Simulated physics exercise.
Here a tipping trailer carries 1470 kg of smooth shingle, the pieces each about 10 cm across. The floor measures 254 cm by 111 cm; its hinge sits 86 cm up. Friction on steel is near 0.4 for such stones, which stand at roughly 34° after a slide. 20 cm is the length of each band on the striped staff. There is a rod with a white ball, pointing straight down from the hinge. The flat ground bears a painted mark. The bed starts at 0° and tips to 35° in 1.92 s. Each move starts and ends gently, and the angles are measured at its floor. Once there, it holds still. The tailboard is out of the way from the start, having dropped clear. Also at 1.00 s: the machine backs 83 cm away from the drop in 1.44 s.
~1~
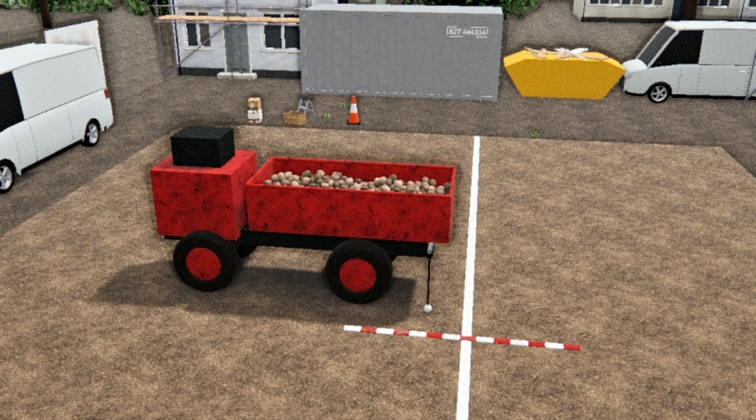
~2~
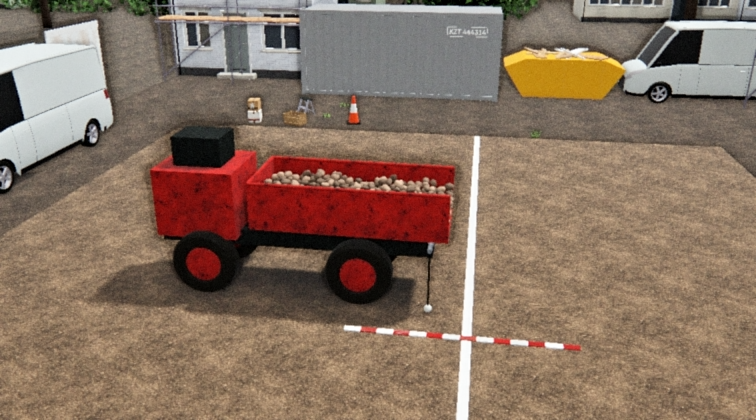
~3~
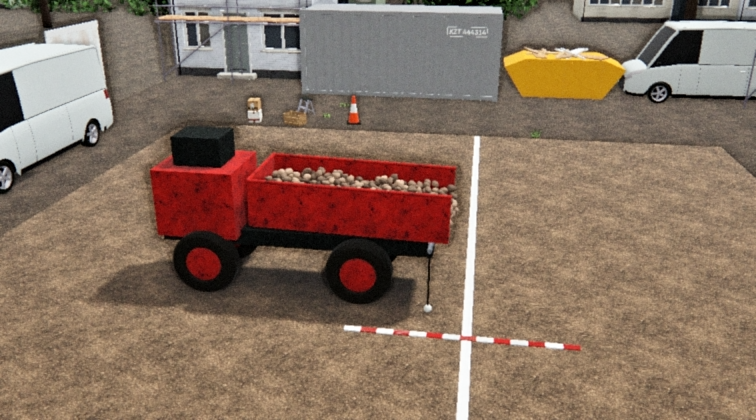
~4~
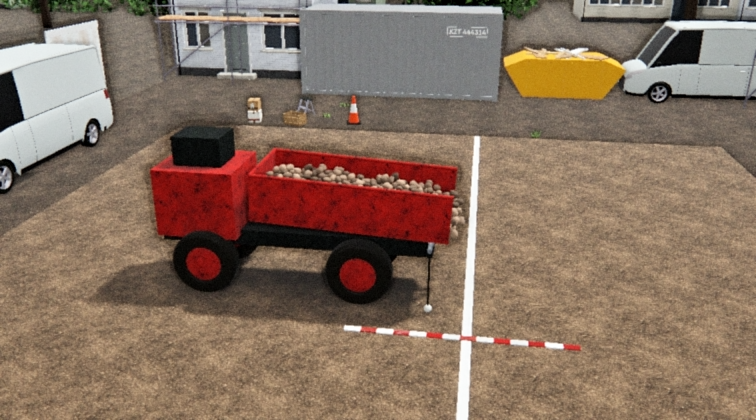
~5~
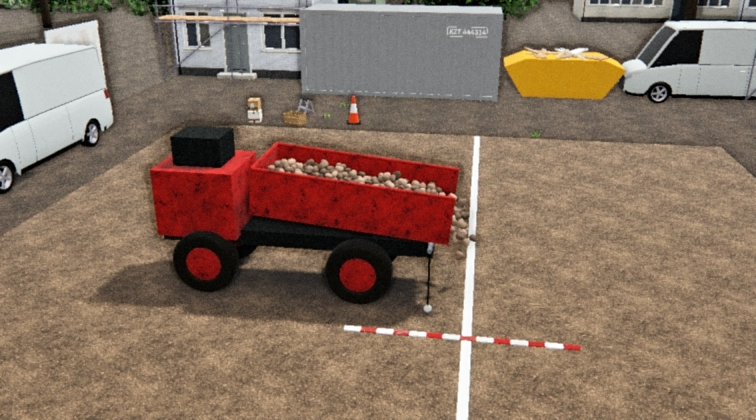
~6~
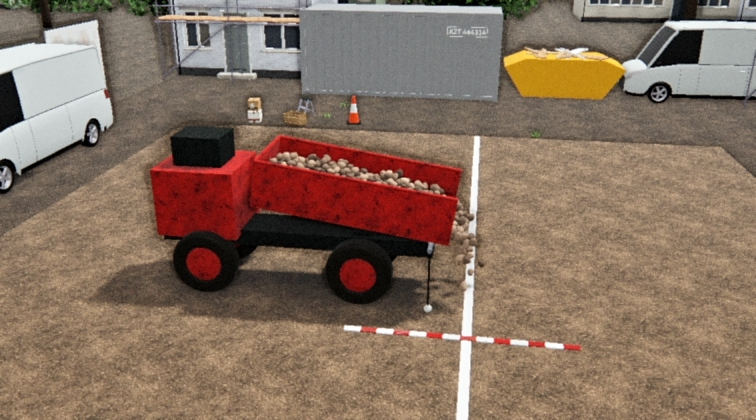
A red truck's bed slowly tilts up and a few stones drop off its right end.
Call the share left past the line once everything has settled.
Roughly 45 per cent.
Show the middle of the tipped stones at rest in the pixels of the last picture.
(462, 284).
A little later the floor is at 30°; 79 % in the bed, 12 % short of the line, 9 % past the line; the foremost stones are at (528, 295).
Then the floor is at 35°; 35 % in the bed, 43 % short of the line, 23 % past the line; the foremost stones are at (550, 298).
Later still the floor is at 35°; 0 % in the bed, 56 % short of the line, 44 % past the line; the foremost stones are at (569, 299).
In the end the floor is at 35°; 0 % in the bed, 56 % short of the line, 44 % past the line; the foremost stones are at (573, 298).
